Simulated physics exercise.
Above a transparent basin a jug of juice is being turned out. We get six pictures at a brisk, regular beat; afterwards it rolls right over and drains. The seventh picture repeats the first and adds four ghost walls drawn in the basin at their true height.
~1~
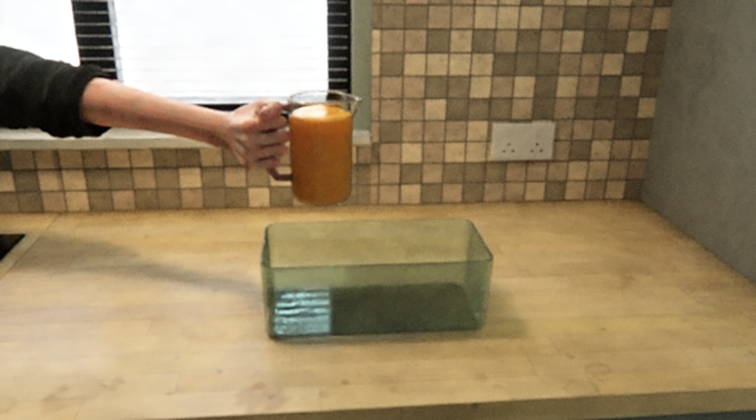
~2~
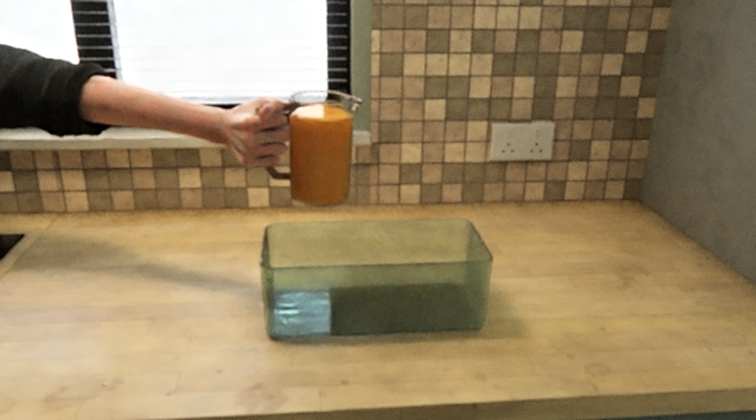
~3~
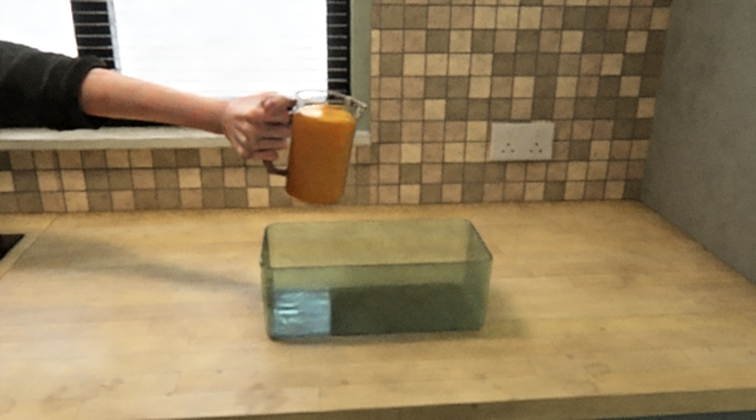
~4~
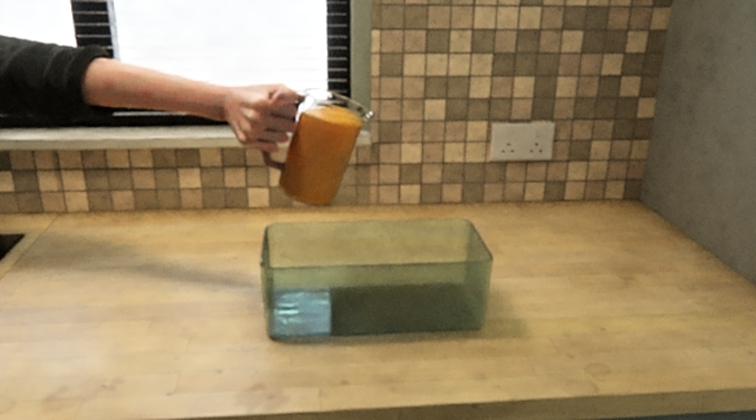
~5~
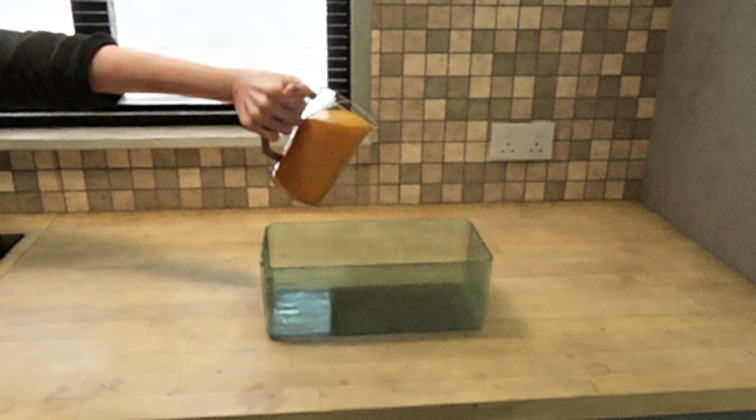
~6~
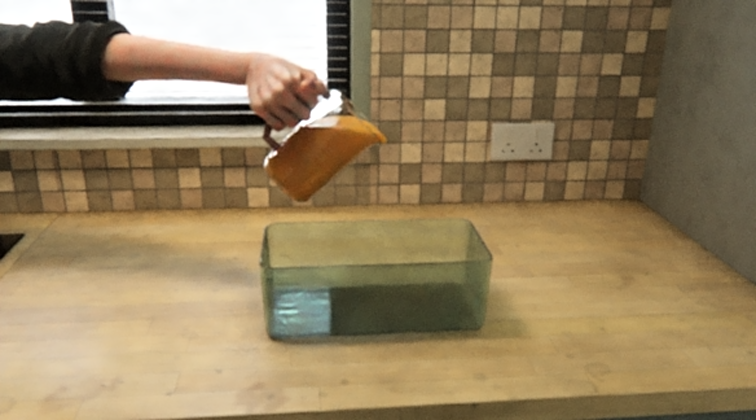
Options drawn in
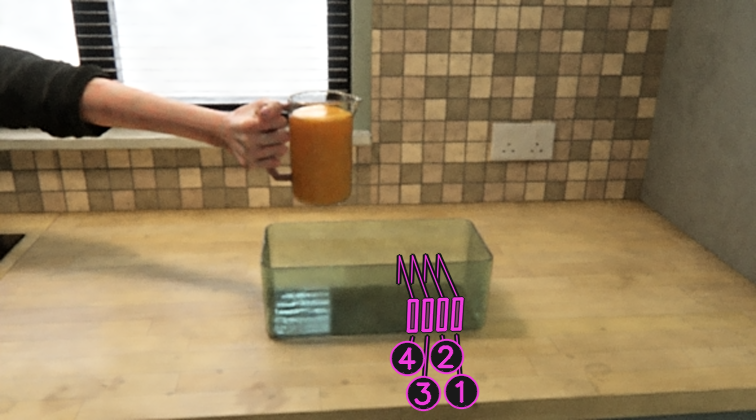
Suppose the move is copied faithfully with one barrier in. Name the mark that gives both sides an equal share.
I would pick place 3.
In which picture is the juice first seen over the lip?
Picture 6.
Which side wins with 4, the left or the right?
More ends on the right.
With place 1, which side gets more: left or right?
The left side.
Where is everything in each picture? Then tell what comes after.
In the first frame, upright, lip at (360, 99); basin from (266, 335) to (485, 326); nothing has left yet.
In the second frame, tipped about 2°, lip at (361, 101); nothing has left yet.
In the third frame, tipped about 9°, lip at (366, 106); nothing has left yet.
In the fourth frame, tipped about 18°, lip at (373, 114); nothing has left yet.
In the fifth frame, tipped about 31°, lip at (379, 126); nothing has left yet.
In the sixth frame, tipped about 46°, lip at (382, 141); juice is over the lip, down to (382, 141).
In magenta, 1 at (456, 335); 2 at (442, 335); 3 at (427, 336); 4 at (412, 337).
If 1 is chosen, about 93 % ends left of the wall and 4 % right of it; 3 % is lost outside.
If 2 is chosen, about 88 % ends left of the wall and 9 % right of it; 3 % is lost outside.
If 3 is chosen, about 52 % ends left of the wall and 45 % right of it; 3 % is lost outside.
If 4 is chosen, about 11 % ends left of the wall and 87 % right of it.
